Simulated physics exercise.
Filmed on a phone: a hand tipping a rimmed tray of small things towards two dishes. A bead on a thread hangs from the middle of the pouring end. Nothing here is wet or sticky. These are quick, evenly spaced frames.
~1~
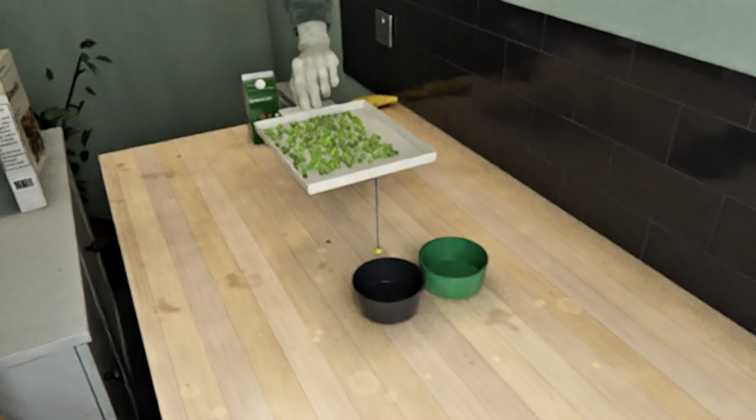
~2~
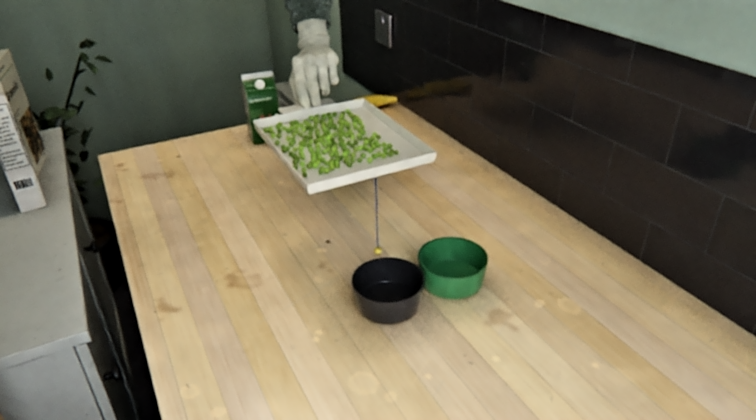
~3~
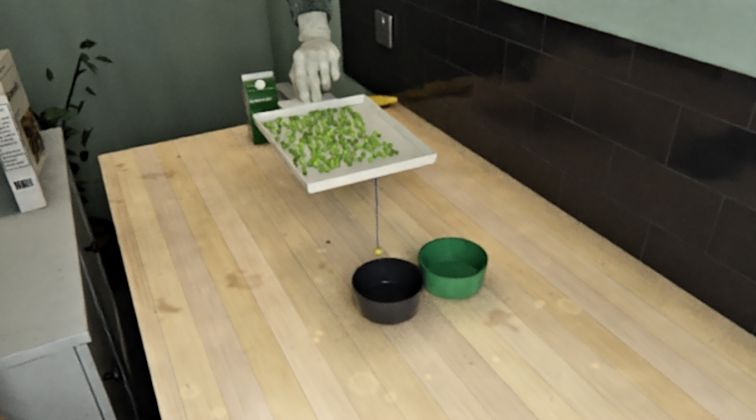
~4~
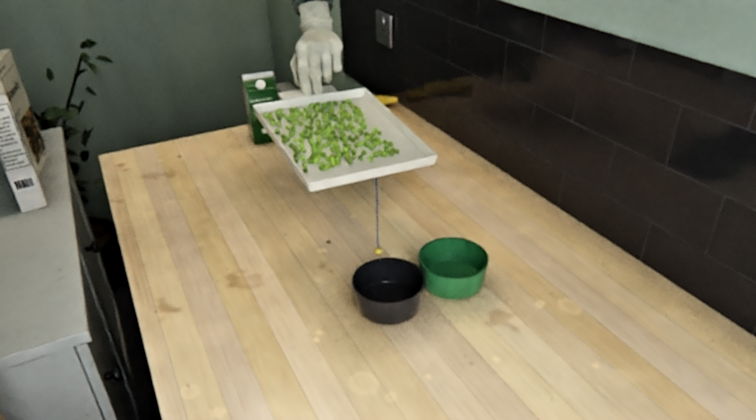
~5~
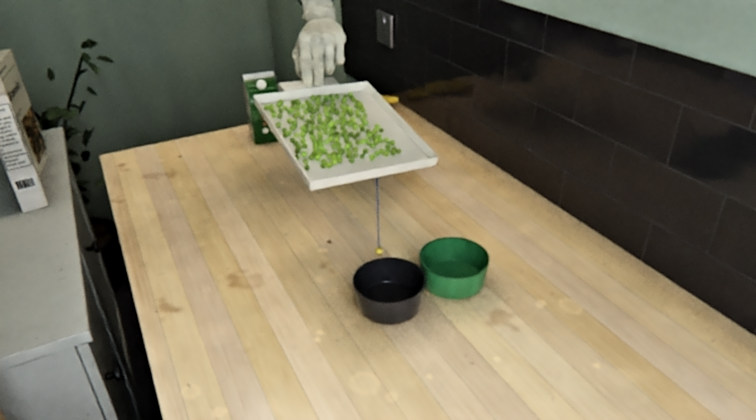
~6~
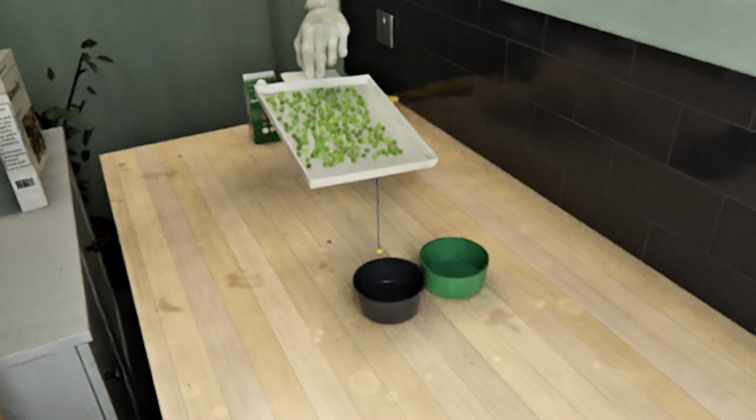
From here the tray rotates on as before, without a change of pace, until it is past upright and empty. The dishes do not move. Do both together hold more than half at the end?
The two hold over half of the load.
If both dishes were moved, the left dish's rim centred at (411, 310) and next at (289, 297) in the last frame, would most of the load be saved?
One: Less than half. Two: Not half.
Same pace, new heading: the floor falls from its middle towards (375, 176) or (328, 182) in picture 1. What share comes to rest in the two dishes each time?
The first gives 70 %, the second 0 %.
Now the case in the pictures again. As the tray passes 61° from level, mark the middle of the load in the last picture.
Around (399, 154).
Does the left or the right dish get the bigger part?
The winner is the right dish.
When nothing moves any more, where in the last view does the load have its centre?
Around (443, 278).
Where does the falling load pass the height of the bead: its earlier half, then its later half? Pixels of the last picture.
Early half (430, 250), late half (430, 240).
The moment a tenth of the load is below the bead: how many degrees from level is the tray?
Near 65 degrees.
Soon after the last picture, tray tipped steeply; nearly all on the tray; a stray few in the left dish; a small part in the right dish; a stray few in the air.
A little later, tray tipped past a quarter turn; about half on the tray; a small part in the left dish; a small part in the right dish; a stray few outside both; about a third in the air.
Later still, tray tipped past a quarter turn; about a quarter in the left dish; about half in the right dish; about a quarter outside both.
At rest, tray tipped past a quarter turn; about a quarter in the left dish; about half in the right dish; about a quarter outside both.
